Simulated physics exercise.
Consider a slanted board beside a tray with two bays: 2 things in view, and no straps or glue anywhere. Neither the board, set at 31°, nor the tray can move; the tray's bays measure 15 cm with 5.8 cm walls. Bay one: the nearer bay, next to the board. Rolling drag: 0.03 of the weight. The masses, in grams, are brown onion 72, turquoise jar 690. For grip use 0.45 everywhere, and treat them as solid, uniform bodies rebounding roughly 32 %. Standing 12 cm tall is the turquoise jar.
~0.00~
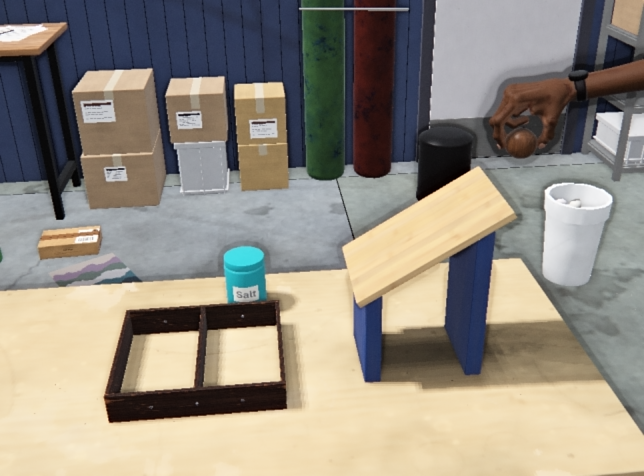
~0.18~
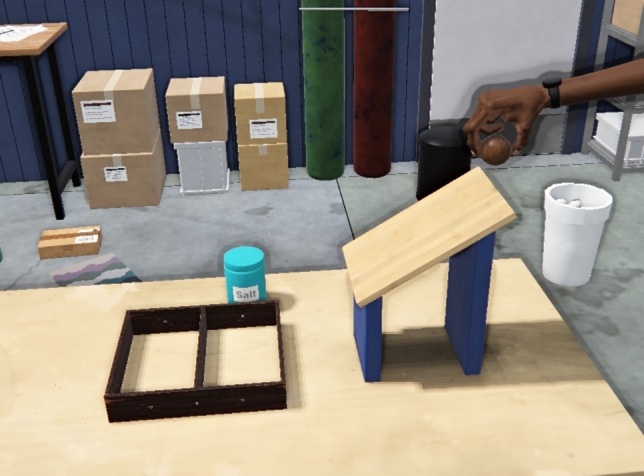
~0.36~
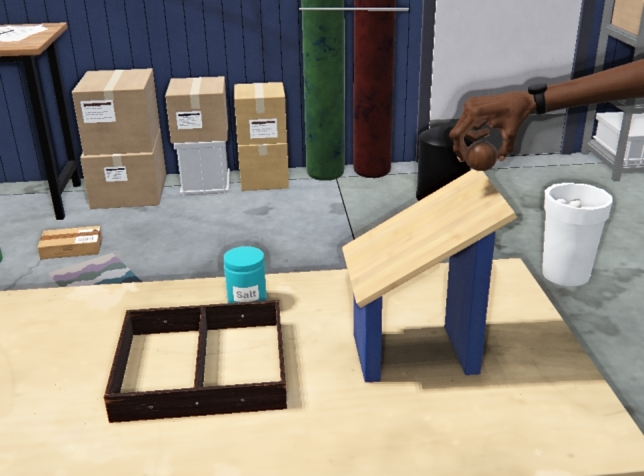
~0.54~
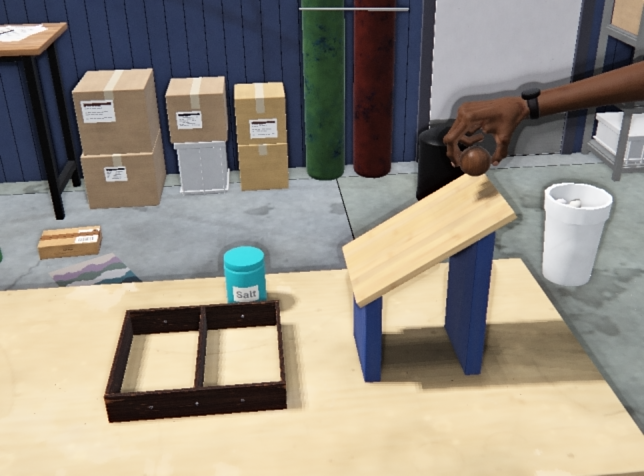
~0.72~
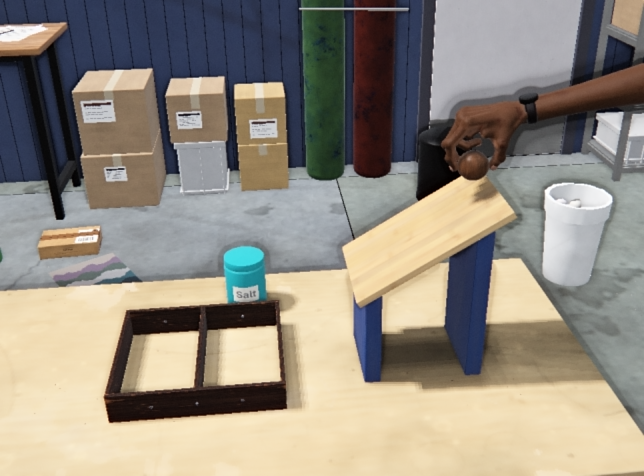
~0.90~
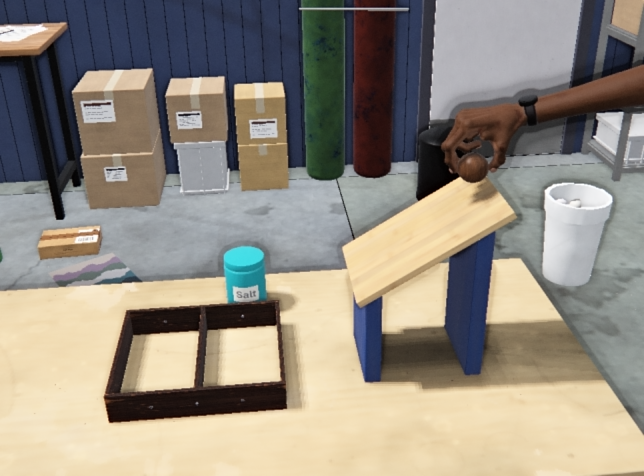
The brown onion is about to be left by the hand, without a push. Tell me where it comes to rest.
It comes to rest in the nearer bay.
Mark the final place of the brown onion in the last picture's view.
Around (261, 353).
Around 1.30 s, brown onion near (397, 229).
Around 1.40 s, brown onion near (339, 264).
Around 1.60 s, it is in the nearer bay; brown onion near (221, 351).
Finally (2.4 s), it is in the nearer bay; turquoise jar still in place (within 4 cm). Final places as that camera would see them, brown onion near (261, 353).
